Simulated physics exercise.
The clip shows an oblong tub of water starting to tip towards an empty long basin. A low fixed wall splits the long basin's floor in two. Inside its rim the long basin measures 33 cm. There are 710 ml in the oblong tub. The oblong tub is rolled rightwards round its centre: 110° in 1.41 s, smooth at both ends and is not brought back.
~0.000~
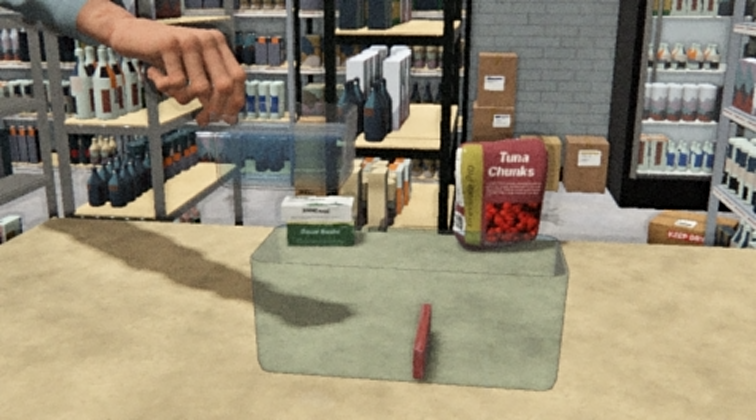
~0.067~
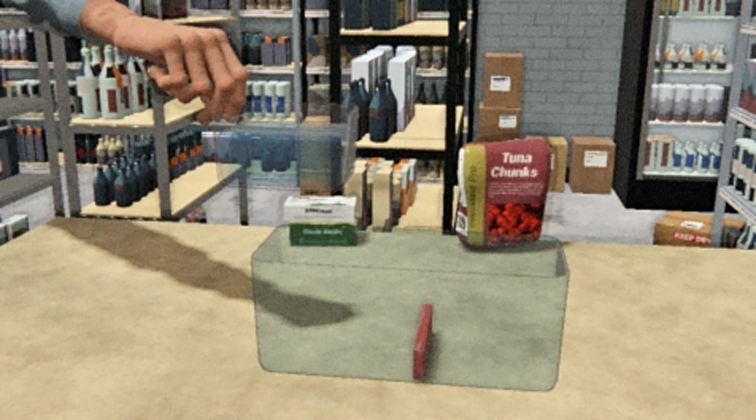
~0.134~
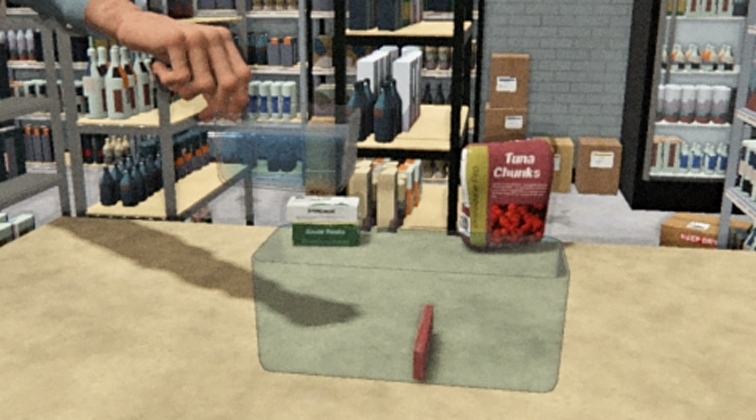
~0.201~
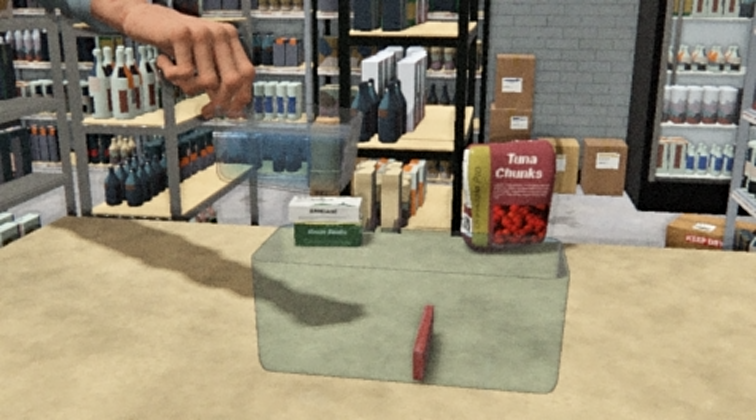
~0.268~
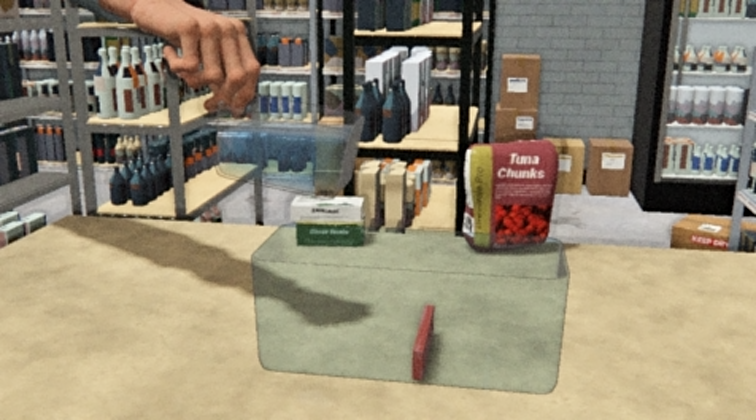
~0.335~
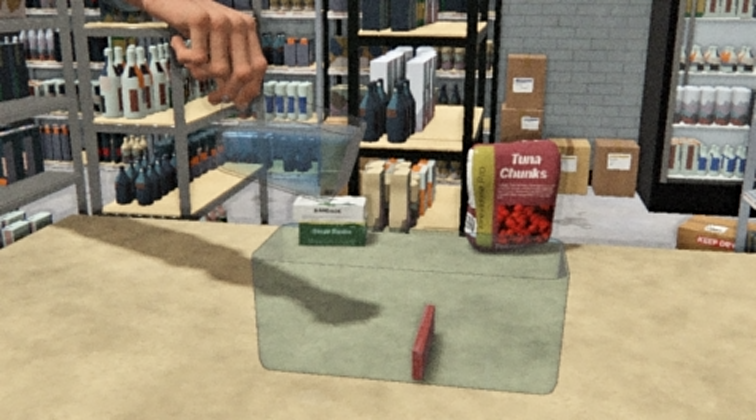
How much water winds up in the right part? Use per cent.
The far part has some 40 per cent.
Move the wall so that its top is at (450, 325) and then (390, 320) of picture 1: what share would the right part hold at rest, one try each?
First 5, then 70 per cent.
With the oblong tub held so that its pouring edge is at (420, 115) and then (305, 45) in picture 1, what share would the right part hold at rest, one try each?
In turn about 80 and 15 per cent.
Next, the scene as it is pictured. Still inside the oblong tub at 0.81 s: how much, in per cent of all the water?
Near 48 in a hundred.
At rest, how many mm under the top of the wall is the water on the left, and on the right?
Left about 16 mm, right about 20 mm.
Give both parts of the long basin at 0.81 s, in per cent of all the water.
Near 14 on the left, 8 on the right.
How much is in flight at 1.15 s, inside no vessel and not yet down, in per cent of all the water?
About 5 per cent.
By 0.81 s the tilt is 68° and 49 per cent is still to pour, 14 is left of the wall and 8 right of it.
By 1.15 s the tilt is 101° and 8 per cent is still to pour, 47 is left of the wall and 39 right of it.
By 1.52 s the tilt is 110° and 0 per cent is still to pour, 60 is left of the wall and 40 right of it.
By 1.91 s the tilt is 110° and 0 per cent is still to pour, 60 is left of the wall and 40 right of it.
At rest 60 per cent lies left of the wall, 40 right of it and 0 outside.
